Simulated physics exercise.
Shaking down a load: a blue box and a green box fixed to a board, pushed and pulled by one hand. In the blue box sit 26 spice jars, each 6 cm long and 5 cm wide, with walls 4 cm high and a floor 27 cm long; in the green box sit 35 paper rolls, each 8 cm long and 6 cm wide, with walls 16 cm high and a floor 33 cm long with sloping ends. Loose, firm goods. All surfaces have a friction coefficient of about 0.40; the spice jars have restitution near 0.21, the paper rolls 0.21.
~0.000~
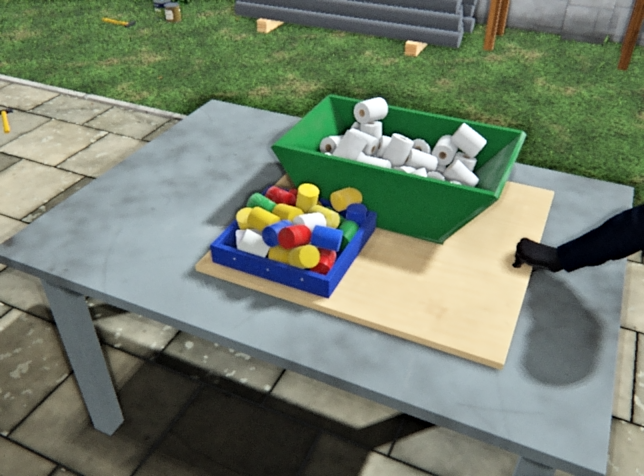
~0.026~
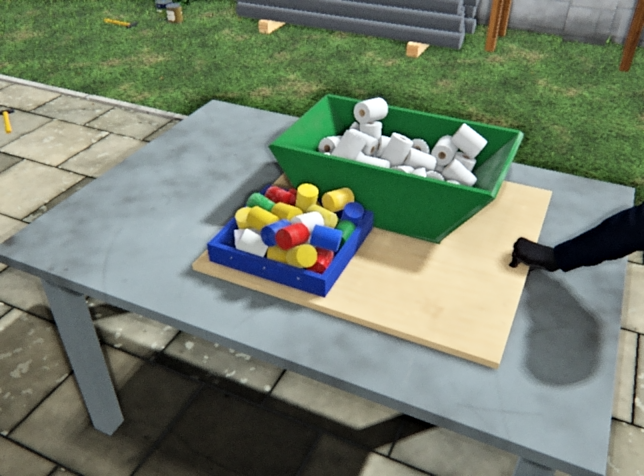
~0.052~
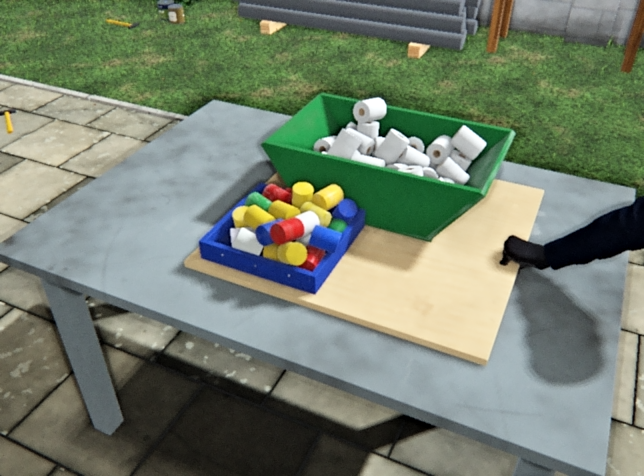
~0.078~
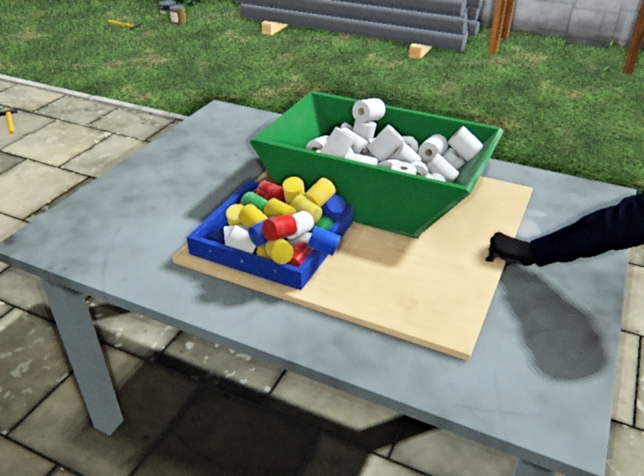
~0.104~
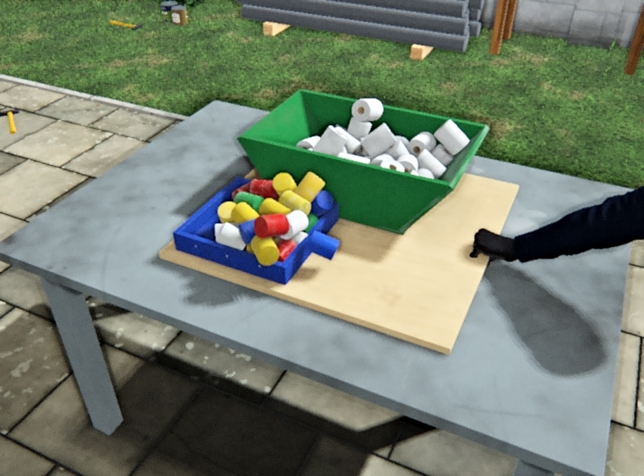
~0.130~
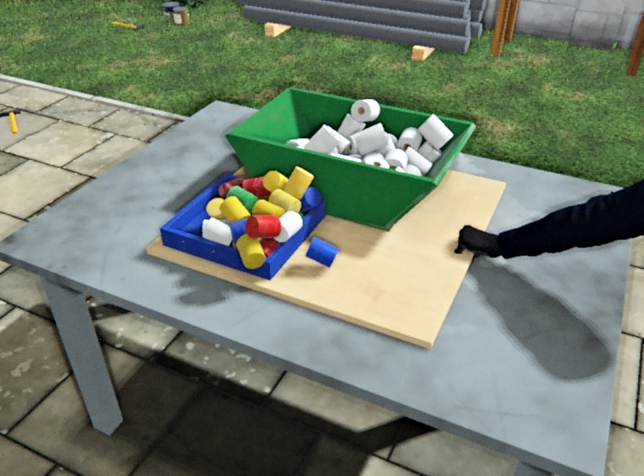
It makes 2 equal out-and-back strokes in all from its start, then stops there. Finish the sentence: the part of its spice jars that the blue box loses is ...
... more than a sixth.
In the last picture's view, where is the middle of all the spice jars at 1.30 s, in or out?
Middle: About (284, 245) px.
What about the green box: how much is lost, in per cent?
I'd put the green box at some 5 per cent.
After 0.32 s, 8 of 26 out of the blue box and 0 of 35 out of the green box.
After 0.55 s, 12 of 26 out of the blue box and 0 of 35 out of the green box.
After 0.88 s, 14 of 26 out of the blue box and 1 of 35 out of the green box.
Outcome (at 1.30 s), 14 of 26 out of the blue box and 2 of 35 out of the green box. Asked share, 14 of 26, 54 per cent.
